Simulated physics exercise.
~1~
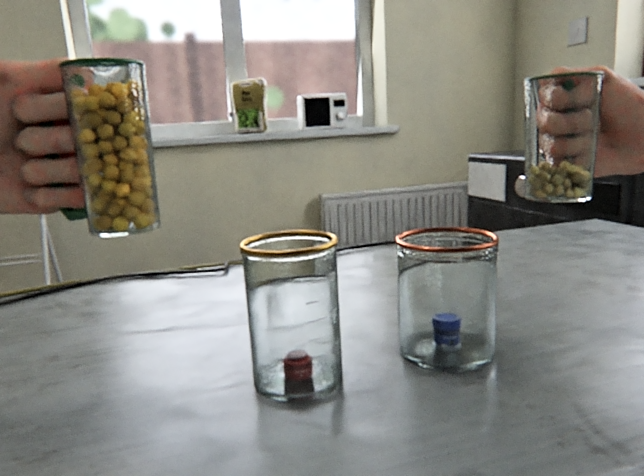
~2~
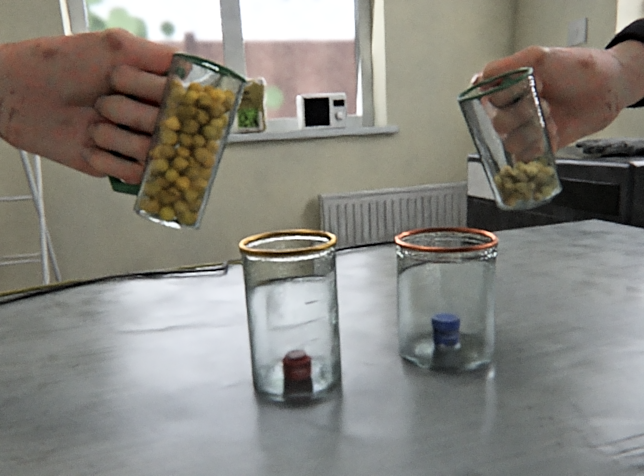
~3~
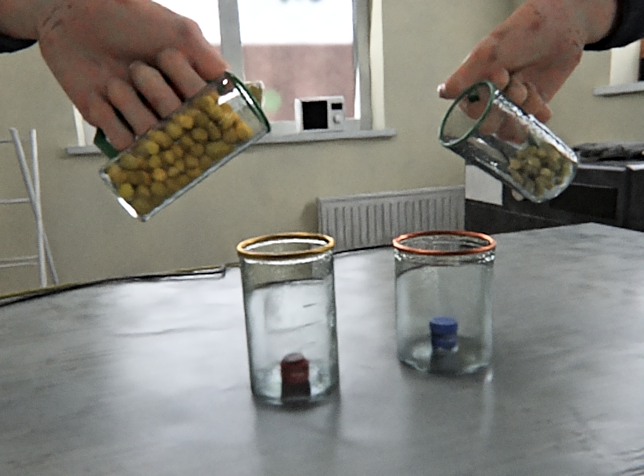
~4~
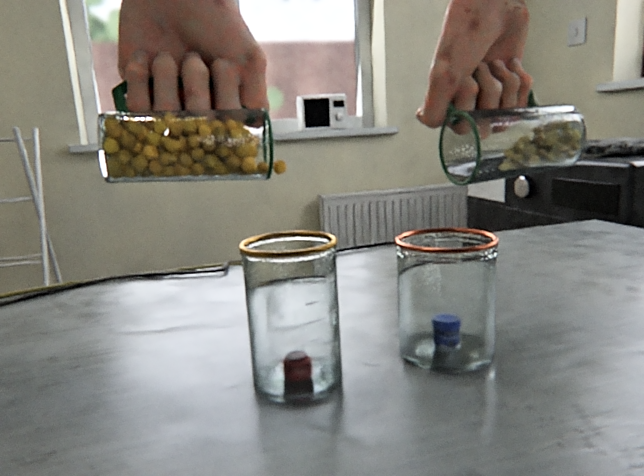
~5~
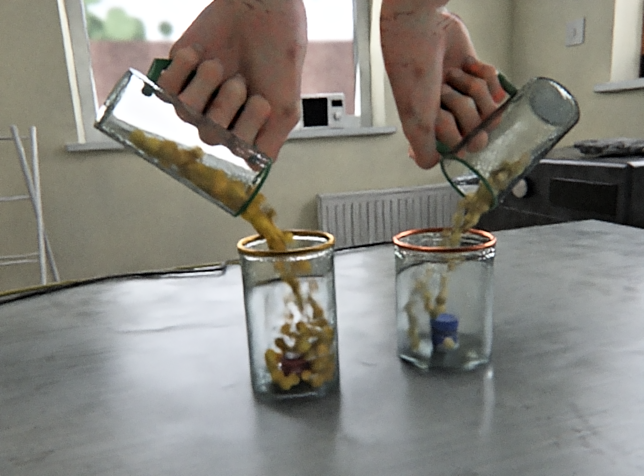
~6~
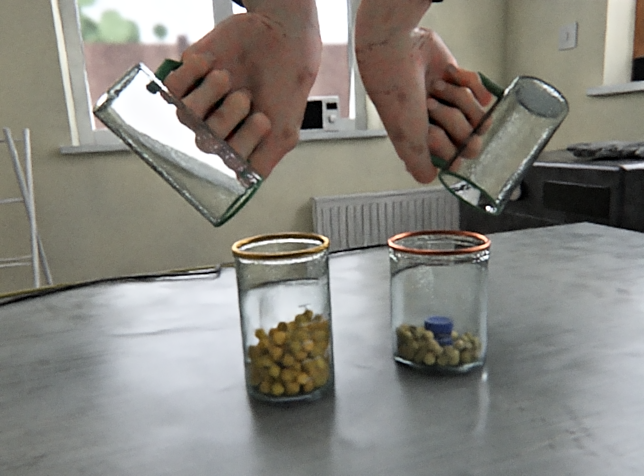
Two hands tip chickpeas into glass containers, burying the red object but not the blue.
